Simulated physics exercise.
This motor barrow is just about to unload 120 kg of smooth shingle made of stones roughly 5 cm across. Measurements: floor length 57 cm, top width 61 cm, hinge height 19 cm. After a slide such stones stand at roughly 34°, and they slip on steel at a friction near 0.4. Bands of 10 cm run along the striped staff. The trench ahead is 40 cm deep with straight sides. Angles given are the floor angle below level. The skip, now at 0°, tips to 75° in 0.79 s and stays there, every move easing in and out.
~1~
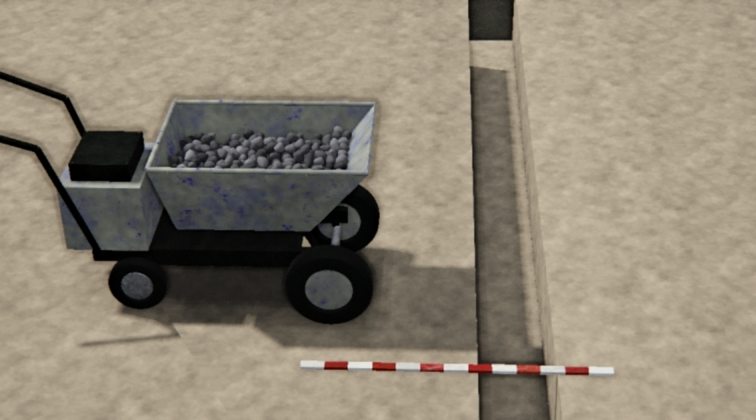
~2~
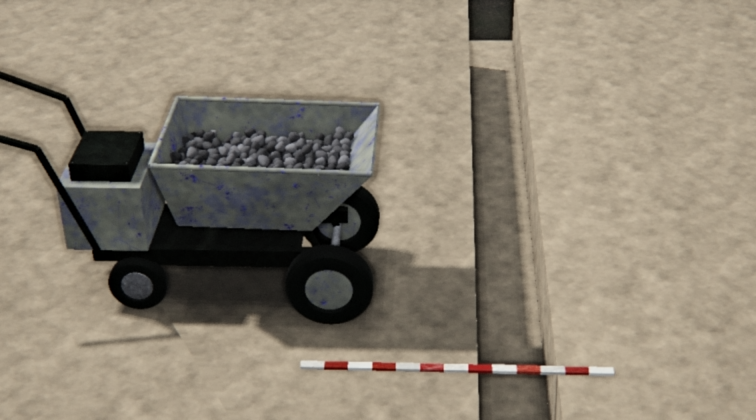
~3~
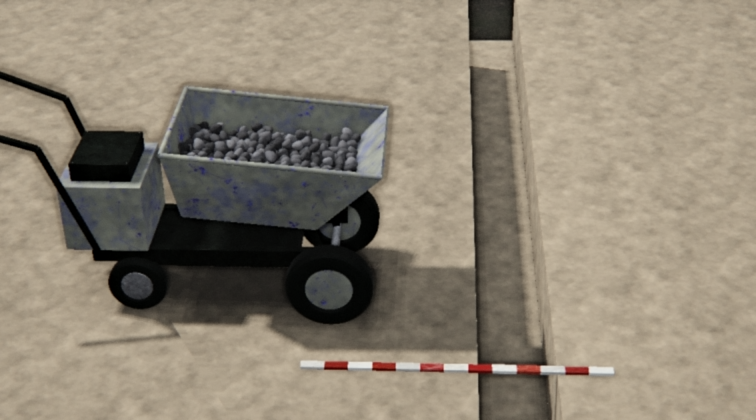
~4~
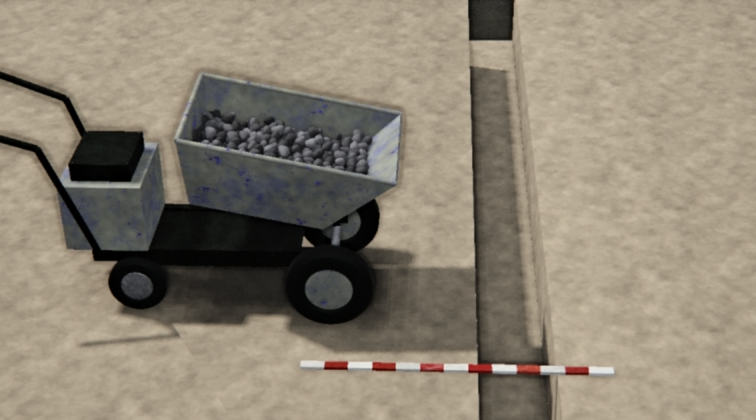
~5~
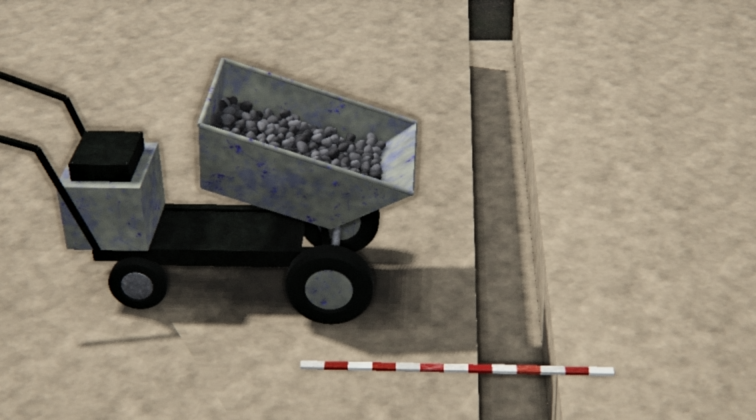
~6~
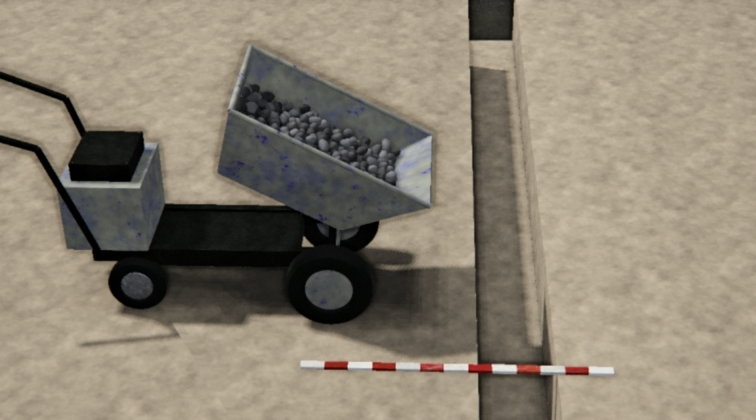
A small motor barrow loaded with smooth grey stones stood still beside a narrow straight trench, and its skip slowly tilted, the left end rising steadily while the right end dipped towards the trench side.
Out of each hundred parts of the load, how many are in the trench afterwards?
About 84 out of 100.
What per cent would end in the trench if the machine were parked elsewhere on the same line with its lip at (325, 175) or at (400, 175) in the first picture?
First spot about 85, second spot about 50 per cent.
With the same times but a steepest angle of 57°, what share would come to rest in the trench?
Trench share: Approx. 65%.
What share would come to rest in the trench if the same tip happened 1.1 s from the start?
Close to 90 percent, then.
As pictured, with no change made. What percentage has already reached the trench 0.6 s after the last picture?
40 per cent, give or take.
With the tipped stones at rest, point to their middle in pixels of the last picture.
The tipped stones centre close to (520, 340).
Then, 0.3 s after the last picture the floor is at 63°, 100 % in the skip; the foremost stones are at (453, 231).
Then, 0.6 s after the last picture the floor is at 75°, 60 % in the skip, 39 % in the trench, 1 % past the trench; the foremost stones are at (554, 292).
Then, 0.9 s after the last picture the floor is at 75°, 9 % in the skip, 74 % in the trench, 17 % past the trench; the foremost stones are at (707, 271).
Then, 2.9 s after the last picture the floor is at 75°, 0 % in the skip, 84 % in the trench, 16 % past the trench; the foremost stones are past the picture's edge.
